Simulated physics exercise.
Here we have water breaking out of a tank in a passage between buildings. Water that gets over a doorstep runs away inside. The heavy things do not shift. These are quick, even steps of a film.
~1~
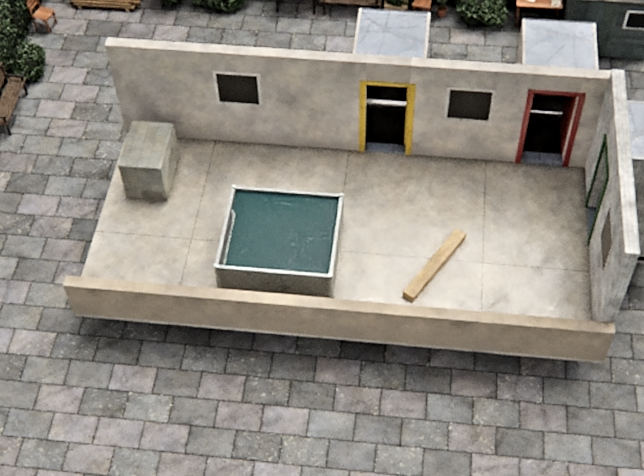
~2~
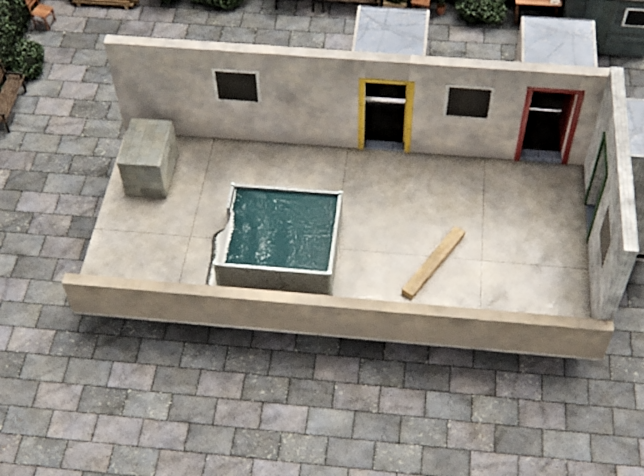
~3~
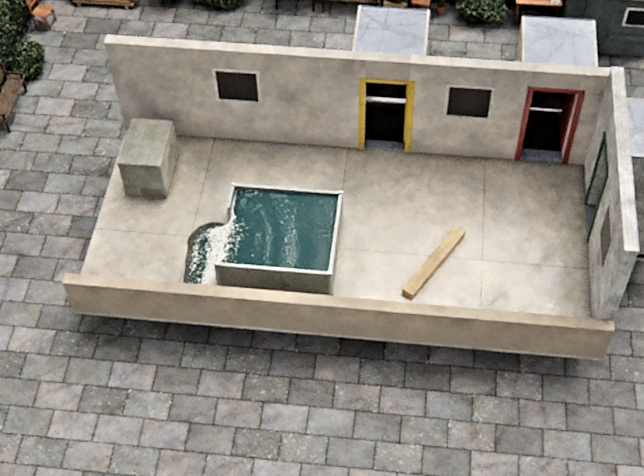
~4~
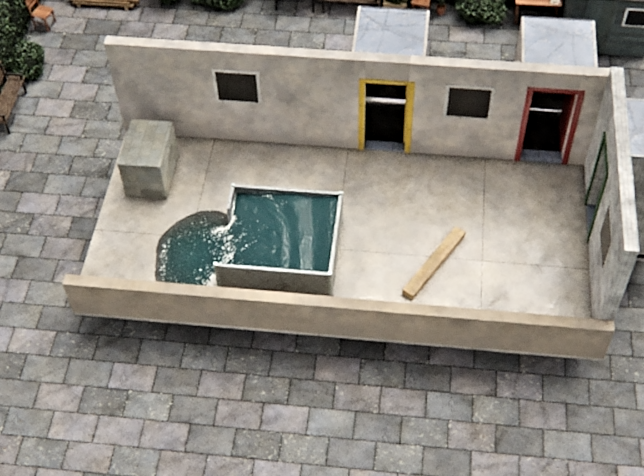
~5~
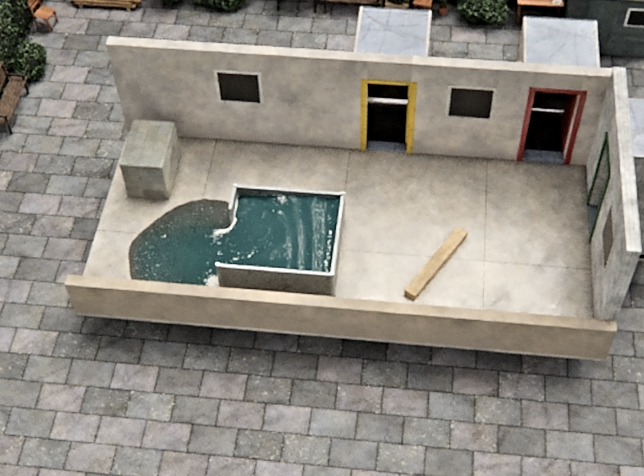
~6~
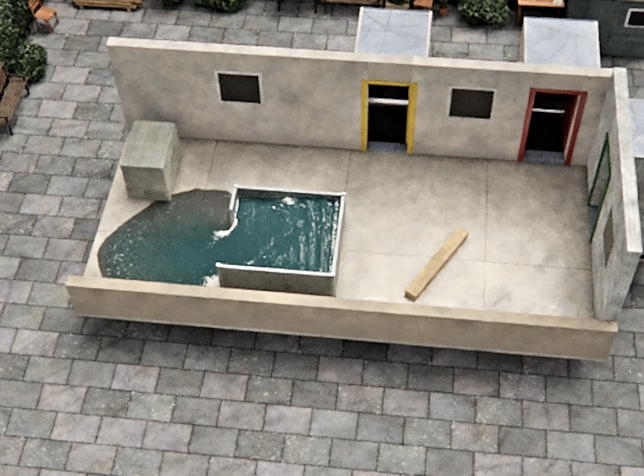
Water pouring from the left side of an open square tank and spreading leftward across a pale walled floor in a widening pool.
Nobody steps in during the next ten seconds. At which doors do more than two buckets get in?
One by one: The red door holds within the limit; the green door holds within the limit; the yellow door holds within the limit.
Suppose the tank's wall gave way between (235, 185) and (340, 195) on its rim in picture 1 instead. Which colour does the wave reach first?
The one in yellow.
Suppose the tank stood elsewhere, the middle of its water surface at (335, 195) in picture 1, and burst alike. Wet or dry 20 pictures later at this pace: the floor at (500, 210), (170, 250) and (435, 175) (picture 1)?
In that order: Clear, awash, free of water.
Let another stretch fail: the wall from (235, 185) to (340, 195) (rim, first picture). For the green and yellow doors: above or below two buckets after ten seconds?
In short: The green door goes over; the yellow door passes that mark.
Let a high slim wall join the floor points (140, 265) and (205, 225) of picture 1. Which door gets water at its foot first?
The door marked yellow.
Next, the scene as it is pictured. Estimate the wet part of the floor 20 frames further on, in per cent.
About 25 per cent.
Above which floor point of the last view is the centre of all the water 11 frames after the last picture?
At about (238, 258).
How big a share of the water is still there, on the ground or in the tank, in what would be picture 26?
Some 52 per cent.
A moment on, water covers 20 % of the floor; the red door not reached, the green door not reached, the yellow door not reached.
Next, water covers 20 % of the floor; the red door not reached, the green door not reached, the yellow door not reached.
Then, water covers 25 % of the floor; the red door not reached, the green door not reached, the yellow door not reached.
Later, water covers 25 % of the floor; the red door not reached, the green door not reached, the yellow door not reached.
In the end, water covers 20 % of the floor; the red door not reached, the green door not reached, the yellow door not reached.
